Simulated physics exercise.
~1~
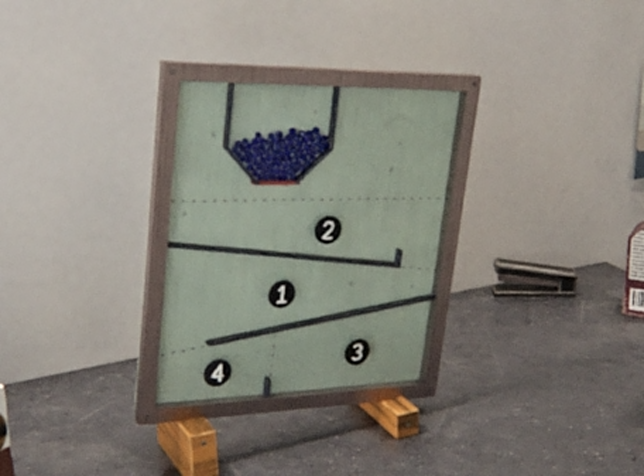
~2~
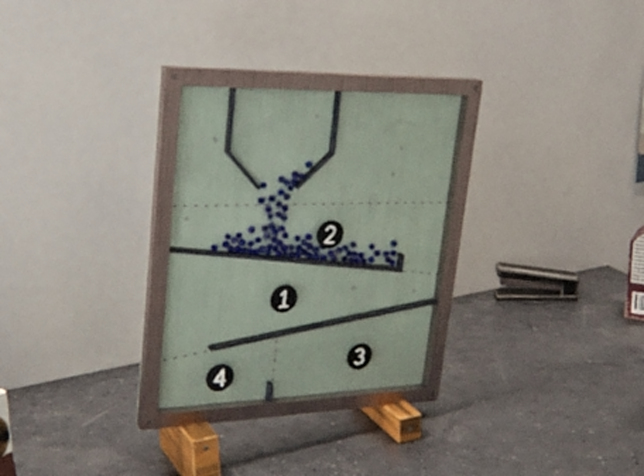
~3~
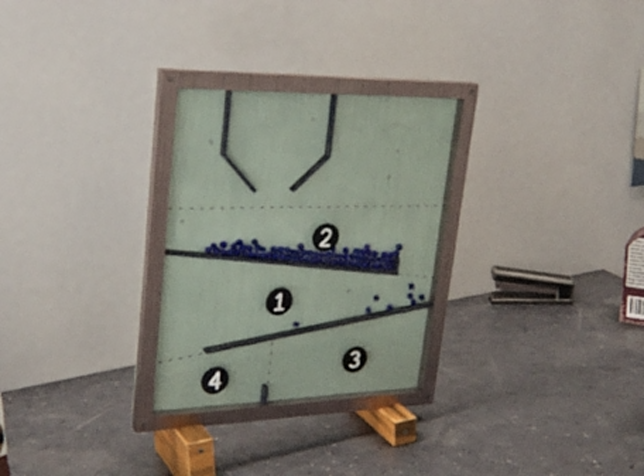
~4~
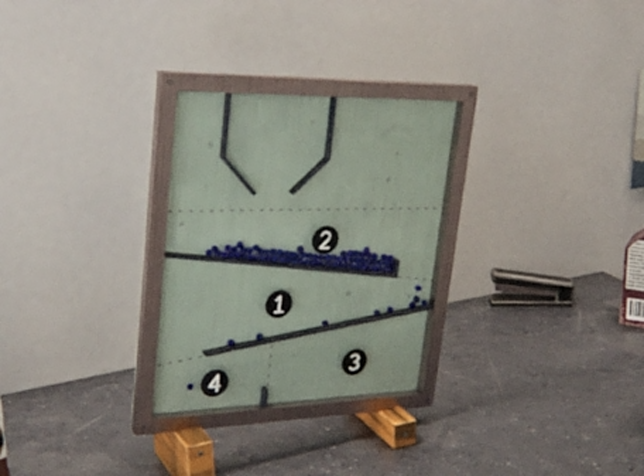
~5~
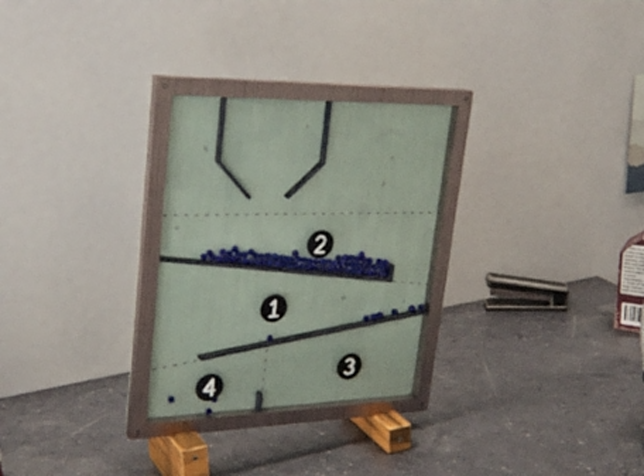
A framed, clear-faced box on a counter held dark blue beads in a hopper at its top, which poured down onto the upper ramp and spread out; most stayed there, while a few spilled onto the lower ramp and a couple reached the bottom left.
